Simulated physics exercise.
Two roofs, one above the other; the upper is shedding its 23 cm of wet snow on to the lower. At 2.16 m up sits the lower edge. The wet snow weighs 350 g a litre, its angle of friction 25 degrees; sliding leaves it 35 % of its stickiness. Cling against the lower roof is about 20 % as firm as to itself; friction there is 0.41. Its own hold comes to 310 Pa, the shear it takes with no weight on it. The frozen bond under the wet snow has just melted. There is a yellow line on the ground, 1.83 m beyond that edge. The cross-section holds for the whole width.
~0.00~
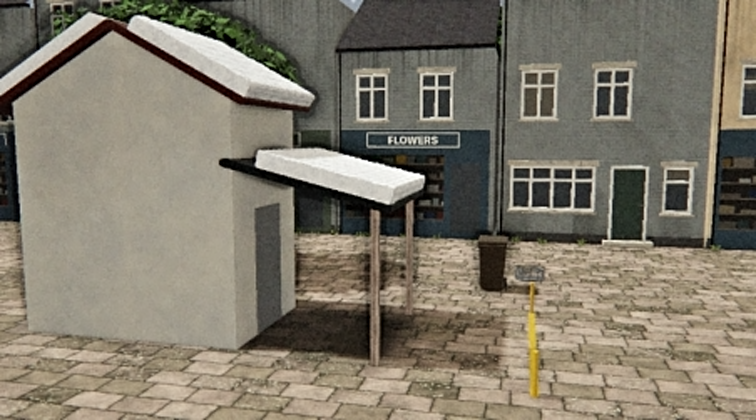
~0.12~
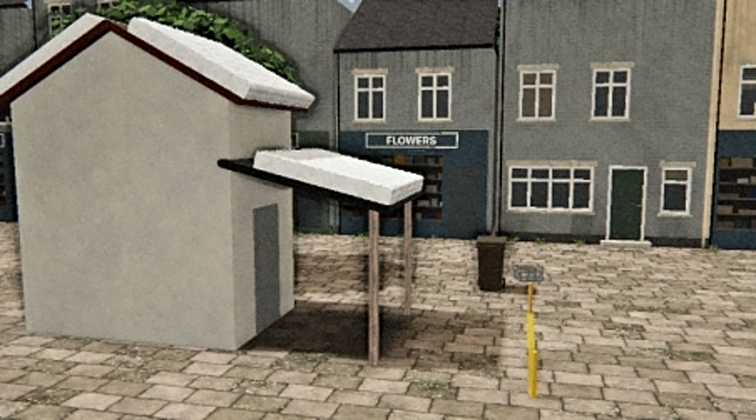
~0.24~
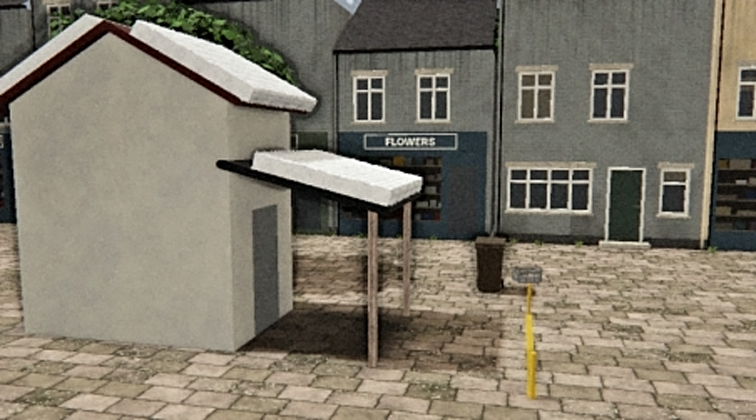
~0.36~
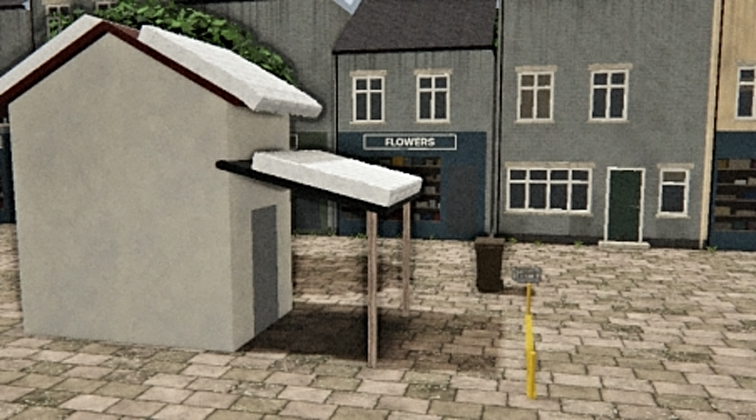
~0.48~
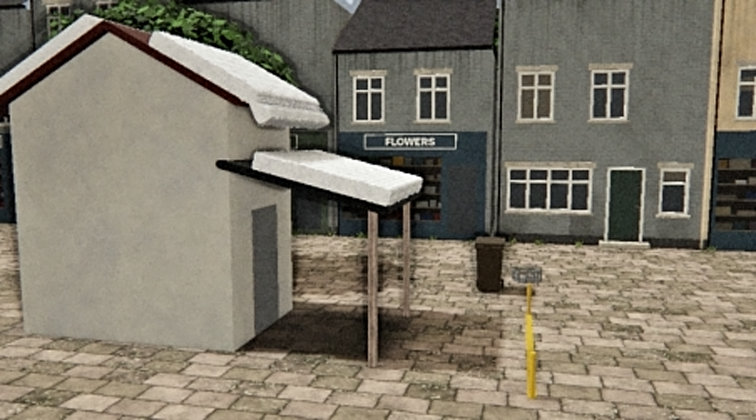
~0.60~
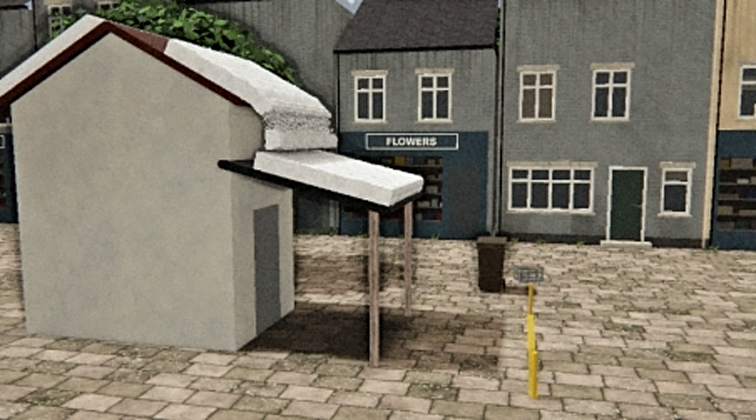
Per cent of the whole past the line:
15 out of 100.
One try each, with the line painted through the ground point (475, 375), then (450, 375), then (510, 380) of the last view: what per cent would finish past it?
I'd guess near 30 %, then near 40 %, and near 20 % on the last try.
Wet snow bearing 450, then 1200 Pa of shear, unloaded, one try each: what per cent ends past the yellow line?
7 %, then 0 %.
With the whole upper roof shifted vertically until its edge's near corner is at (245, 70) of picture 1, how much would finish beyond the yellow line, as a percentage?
About 20 per cent.
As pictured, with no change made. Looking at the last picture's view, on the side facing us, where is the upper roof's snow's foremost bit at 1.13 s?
I'd point to around (363, 177).
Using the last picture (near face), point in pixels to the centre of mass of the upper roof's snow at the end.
Look near (441, 286) in the final picture.
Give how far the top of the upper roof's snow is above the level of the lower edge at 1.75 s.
Height above lower edge: Approx. 0.7 m.
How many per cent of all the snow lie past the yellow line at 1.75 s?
About 0 %.
By 1.13 s, none is below the lower edge and 0 % is past the line.
By 1.75 s, 21 % is below the lower edge and 0 % is past the line.
By 2.38 s, 52 % is below the lower edge and 12 % is past the line.
By 3.00 s, 53 % is below the lower edge and 15 % is past the line.
By 4.20 s, at the end, 53 % is below the lower edge and 15 % is past the line.
